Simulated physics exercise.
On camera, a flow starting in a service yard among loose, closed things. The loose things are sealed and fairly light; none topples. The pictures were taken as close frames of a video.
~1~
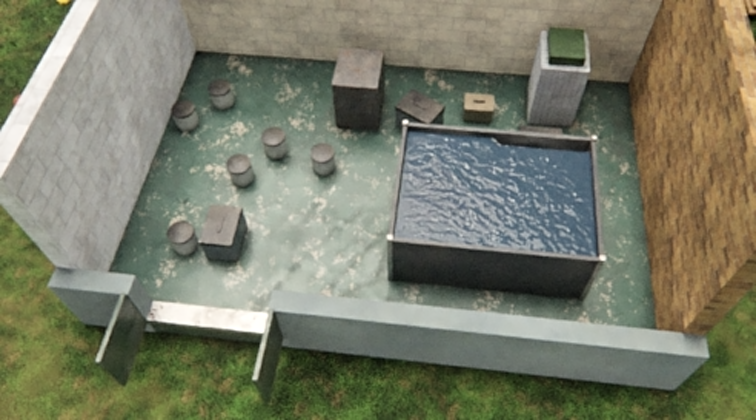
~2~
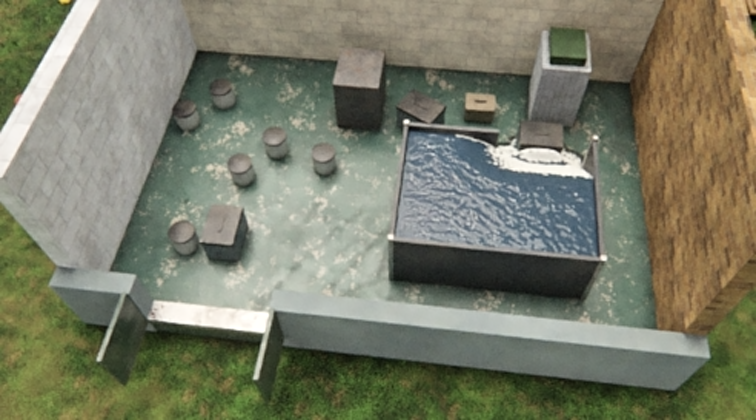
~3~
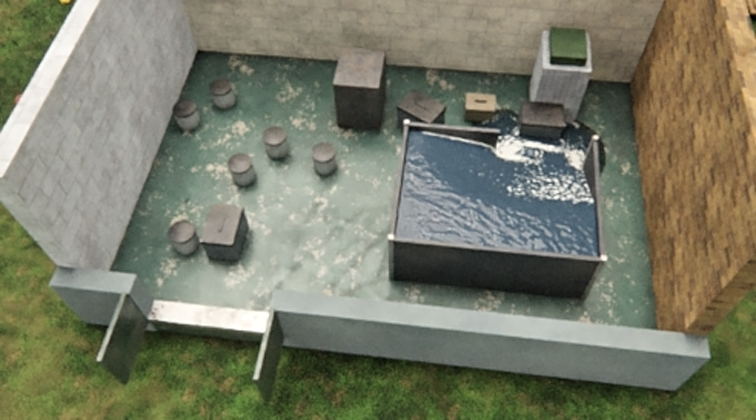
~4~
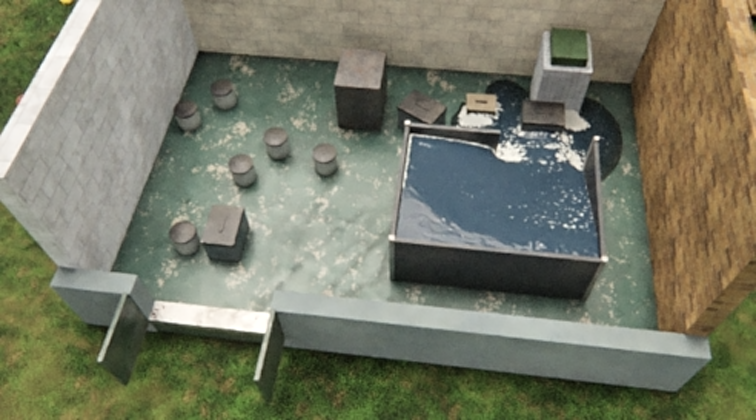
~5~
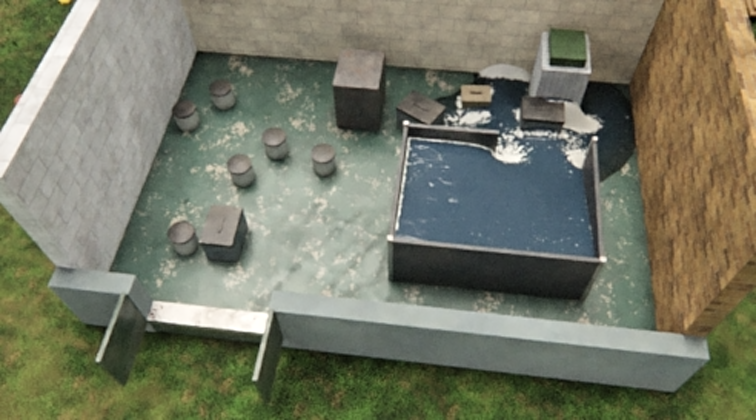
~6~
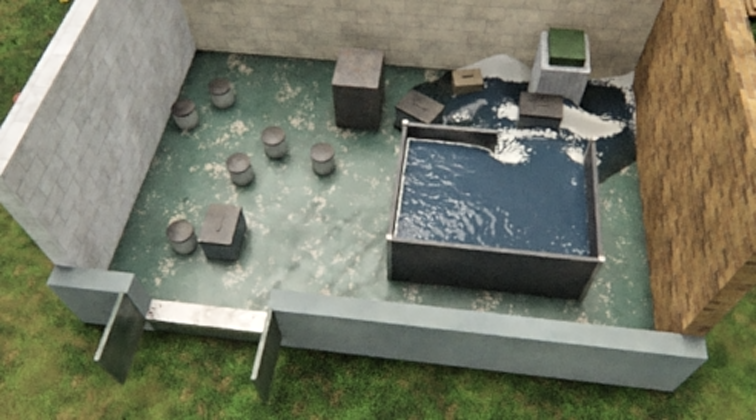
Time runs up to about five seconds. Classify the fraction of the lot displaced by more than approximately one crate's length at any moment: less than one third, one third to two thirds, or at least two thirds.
The fraction is one third to two thirds.
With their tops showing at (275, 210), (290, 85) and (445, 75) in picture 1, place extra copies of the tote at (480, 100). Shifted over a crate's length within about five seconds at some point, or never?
Per listing: Largely stays, cleared out, cleared out.
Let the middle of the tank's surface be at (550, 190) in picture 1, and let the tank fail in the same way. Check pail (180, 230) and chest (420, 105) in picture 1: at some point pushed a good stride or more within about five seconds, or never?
Fell short, travelled that far.
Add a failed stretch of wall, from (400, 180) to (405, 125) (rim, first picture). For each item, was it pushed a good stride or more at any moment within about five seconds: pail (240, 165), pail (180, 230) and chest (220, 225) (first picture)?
Lab note - in sequence: Travelled far enough; travelled far enough; travelled far enough.
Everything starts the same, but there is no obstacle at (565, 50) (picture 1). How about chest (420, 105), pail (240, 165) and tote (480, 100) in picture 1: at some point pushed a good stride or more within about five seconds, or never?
One by one: Got displaced, stayed put, got displaced.
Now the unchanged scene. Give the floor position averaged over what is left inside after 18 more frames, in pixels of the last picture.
Roughly at (246, 163) in the last view.
A moment on, 2 of 10 are well off their spots; 2 afloat.
Next, 2 of 10 are well off their spots; 1 afloat.
Later, 5 of 10 are well off their spots; 2 afloat.
In the end, 6 of 10 are well off their spots, and 6 have been at some point; 4 afloat.
